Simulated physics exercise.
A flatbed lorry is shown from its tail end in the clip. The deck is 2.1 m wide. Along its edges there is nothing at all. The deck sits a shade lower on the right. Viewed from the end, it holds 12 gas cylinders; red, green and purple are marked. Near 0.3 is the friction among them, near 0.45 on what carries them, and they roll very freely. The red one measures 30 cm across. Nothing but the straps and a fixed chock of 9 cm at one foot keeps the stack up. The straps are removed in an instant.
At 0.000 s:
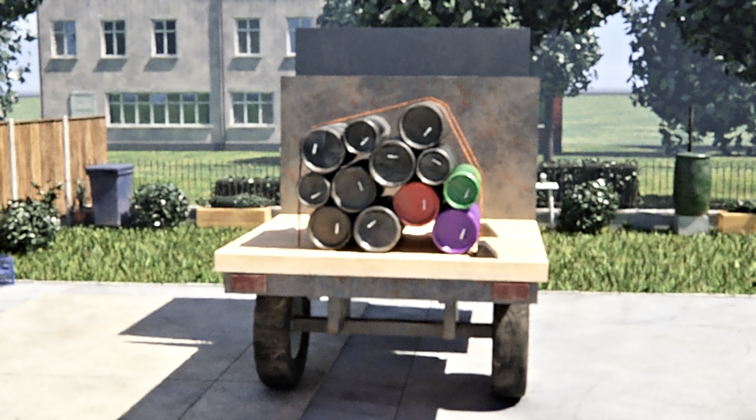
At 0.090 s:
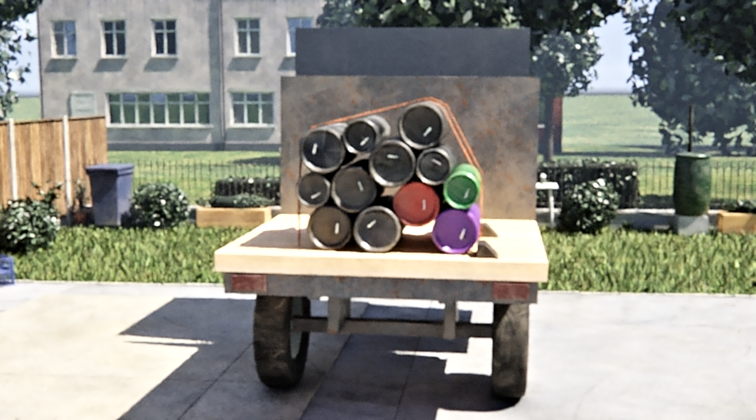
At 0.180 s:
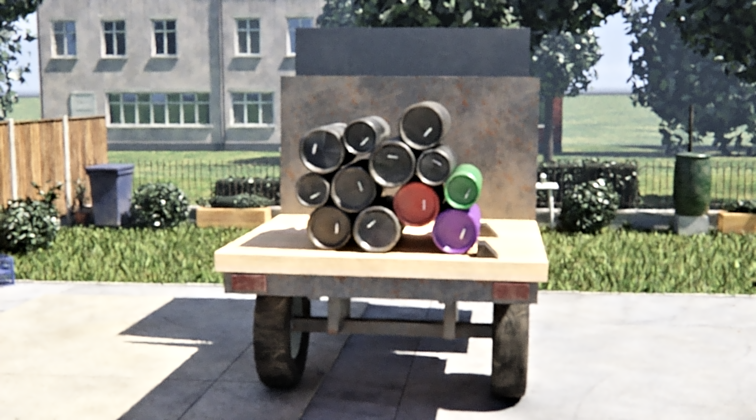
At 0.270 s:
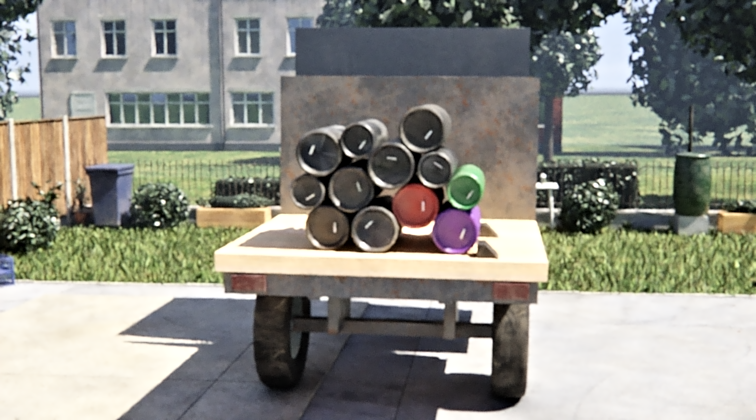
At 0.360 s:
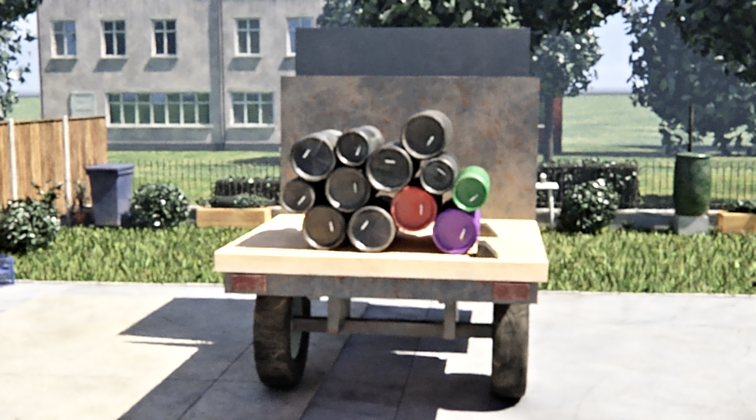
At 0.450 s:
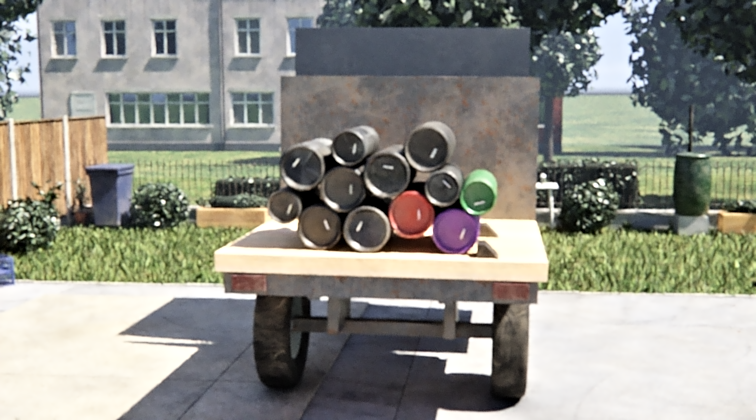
The clip shows cylinders stacked on a trailer deck, strapped at first; the strap disappears, then the dark ones on the left shift left and sag, green edges right, red sinks slightly left, and purple barely moves.
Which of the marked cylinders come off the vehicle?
Look at red: It keeps its spot. Green topples off. Purple keeps its spot.
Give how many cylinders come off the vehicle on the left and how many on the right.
5 on the left side and 1 on the right side.
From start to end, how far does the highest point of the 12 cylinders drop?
Drop: Approx. 40 centimetres.
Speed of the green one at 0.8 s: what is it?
It moves at about 1.5 m/s.
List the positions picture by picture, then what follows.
Red at (416, 205), green at (461, 191), purple at (455, 232); straps tight; chock at (482, 251); the deck is a shade lower on the right; 3 of the 12 lie on the deck itself, in the first frame.
Red at (416, 205), green at (461, 191), purple at (455, 232); straps tight, in the second frame.
Red at (416, 205), green at (462, 191), purple at (455, 232); straps gone, in the third frame.
Red at (415, 207), green at (465, 192), purple at (455, 232); straps gone, in the fourth frame.
Red at (413, 210), green at (470, 193), purple at (455, 232); straps gone, in the fifth frame.
Red at (411, 215), green at (478, 197), purple at (455, 232); straps gone; chock at (482, 251), in the sixth frame.
After 0.8 s, red is on the deck, 90 cm from the right edge, rolling left; green is on the deck, 10 cm from the right edge, rolling right; purple is on the deck, 60 cm from the right edge; 0 gone from the deck.
After 1.0 s, green is dropping off the right side; no change for red, purple; 2 gone from the deck.
At rest (5.9 s), red is on the deck, 90 cm from the right edge; green is on the ground to the right; purple is on the deck, 60 cm from the right edge; 6 gone from the deck.
